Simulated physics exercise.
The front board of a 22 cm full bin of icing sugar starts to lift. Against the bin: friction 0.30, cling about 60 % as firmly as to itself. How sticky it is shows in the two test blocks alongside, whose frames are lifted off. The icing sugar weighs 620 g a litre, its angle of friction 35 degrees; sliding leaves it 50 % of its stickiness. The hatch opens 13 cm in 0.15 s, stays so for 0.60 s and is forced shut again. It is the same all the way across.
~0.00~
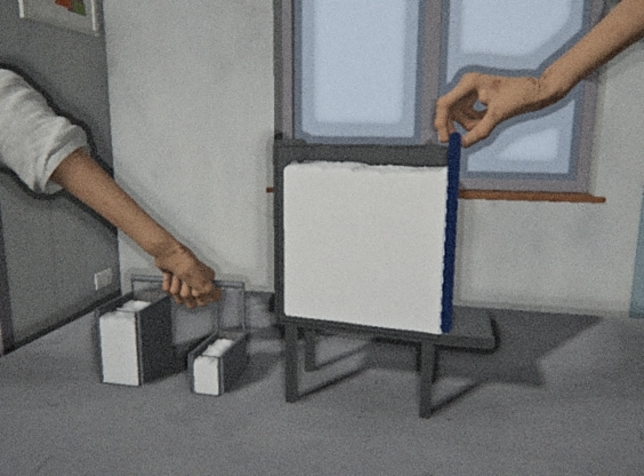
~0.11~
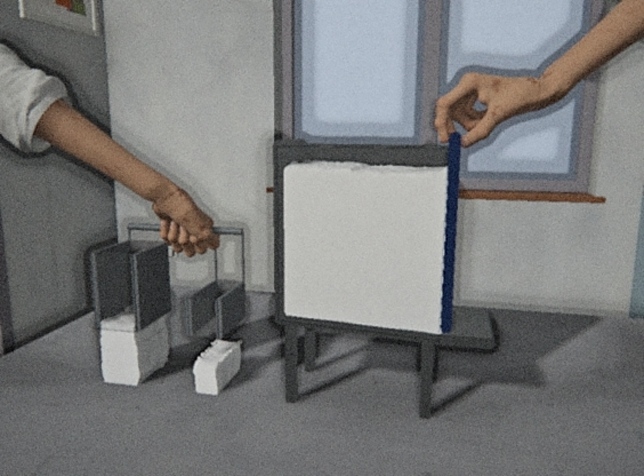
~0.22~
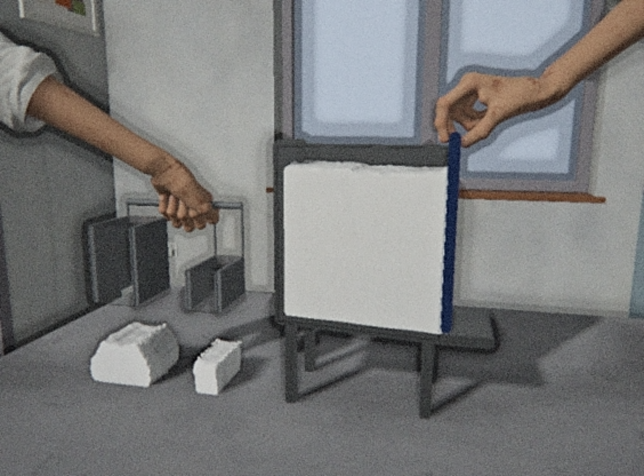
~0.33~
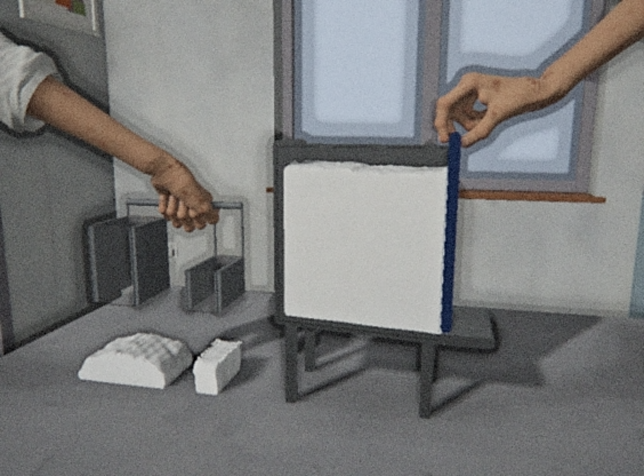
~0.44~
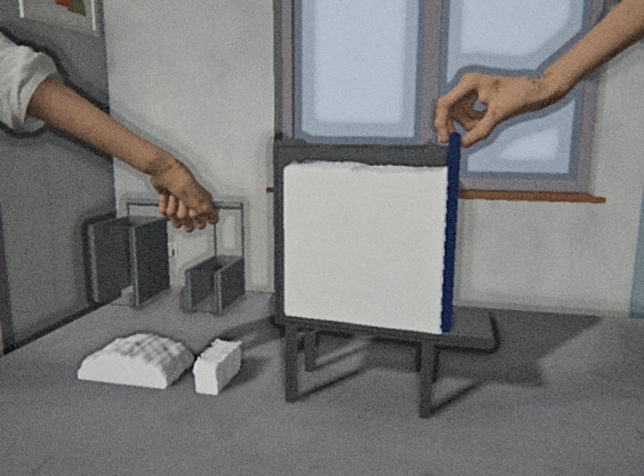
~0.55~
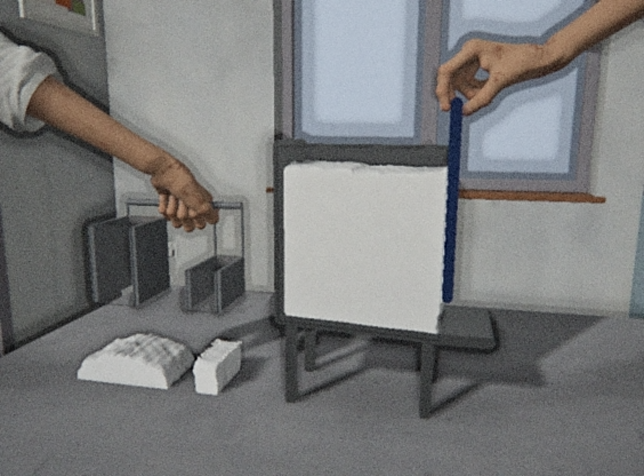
On a grey surface by a window, a hand at the left lifts two dark open casings off two white blocks. The larger block slumps into a low mound while the smaller keeps its shape. Then a hand at the right raises the blue board slightly, and the white mass in the bin stays unmoved.
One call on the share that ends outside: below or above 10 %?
Expect above 10 %.
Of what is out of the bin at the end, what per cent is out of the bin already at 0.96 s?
Some 40 per cent.
After 0.74 s, the hatch is 13 cm open and 1 % is out.
After 0.96 s, the hatch is 13 cm open and 12 % is out.
After 1.19 s, the hatch is 13 cm open and 21 % is out.
After 1.41 s, the hatch is 3.1 cm open and 27 % is out.
After 1.86 s, the hatch is shut and 28 % is out.
